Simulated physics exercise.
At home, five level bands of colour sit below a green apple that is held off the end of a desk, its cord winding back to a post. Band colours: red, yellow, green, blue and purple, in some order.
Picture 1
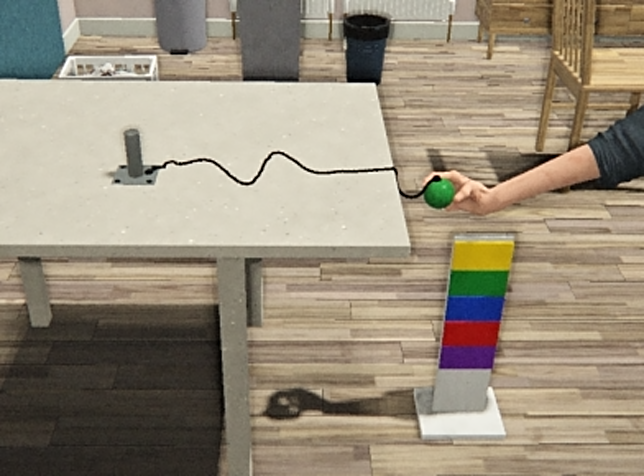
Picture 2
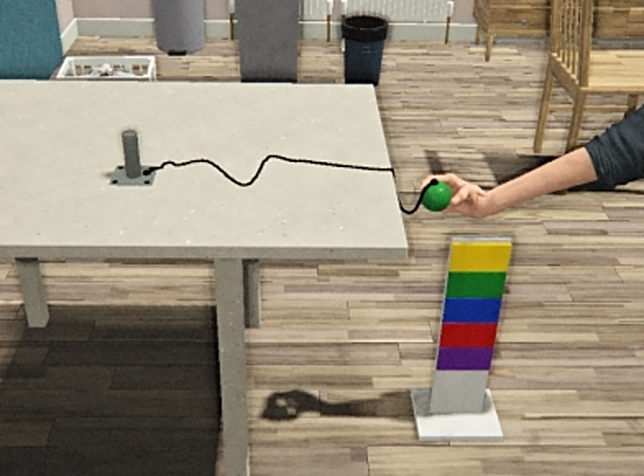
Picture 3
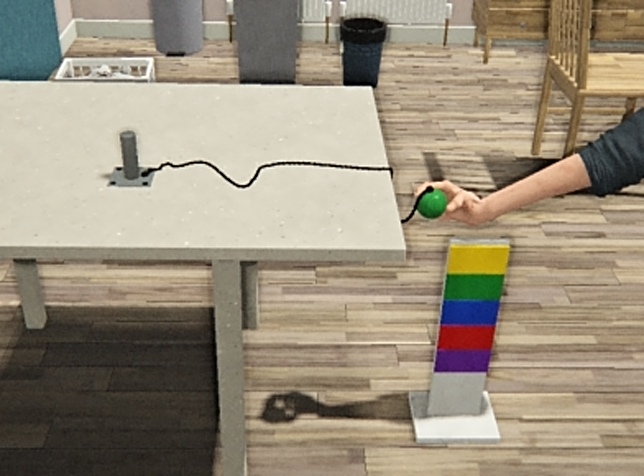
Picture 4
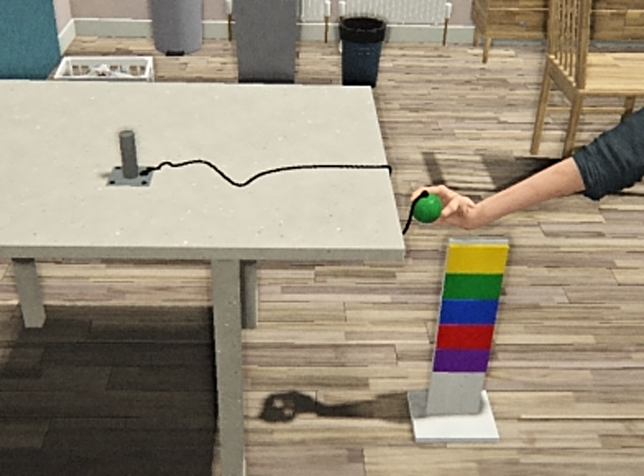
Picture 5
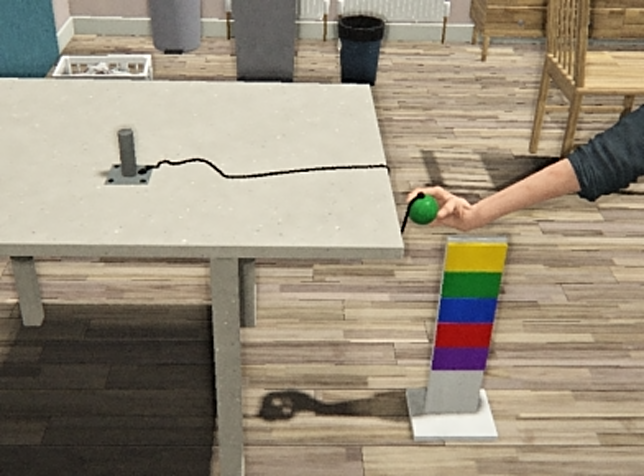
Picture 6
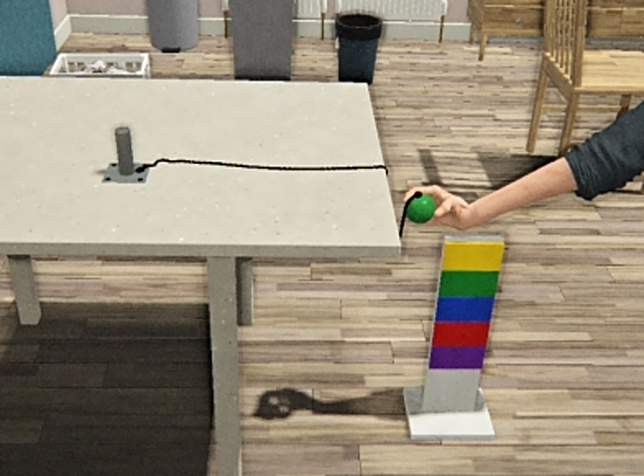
In a room with a wood floor, a hand holds a green ball-like object beyond a table's right edge, above a colour-banded stand, and shifts slightly left and down while the dark cord across the tabletop gradually straightens.
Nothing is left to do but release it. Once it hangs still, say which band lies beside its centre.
It is the red band.
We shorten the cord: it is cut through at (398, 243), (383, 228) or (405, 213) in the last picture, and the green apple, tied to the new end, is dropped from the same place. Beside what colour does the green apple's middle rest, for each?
First try: Green; second try: Yellow; third try: Blue.
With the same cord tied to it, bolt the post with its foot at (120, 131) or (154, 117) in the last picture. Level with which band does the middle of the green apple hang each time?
Result per try, in order: Blue / red.
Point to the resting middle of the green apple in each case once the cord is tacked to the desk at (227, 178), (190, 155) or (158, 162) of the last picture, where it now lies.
Taking the tries in turn: (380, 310), (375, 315) and (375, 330).
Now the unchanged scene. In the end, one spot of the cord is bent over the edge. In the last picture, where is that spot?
That spot is roughly at (370, 168).
Soon after, apple near (339, 341); level with red.
Then, apple near (387, 334); level with red.
At rest, apple near (371, 339); level with red. At red.
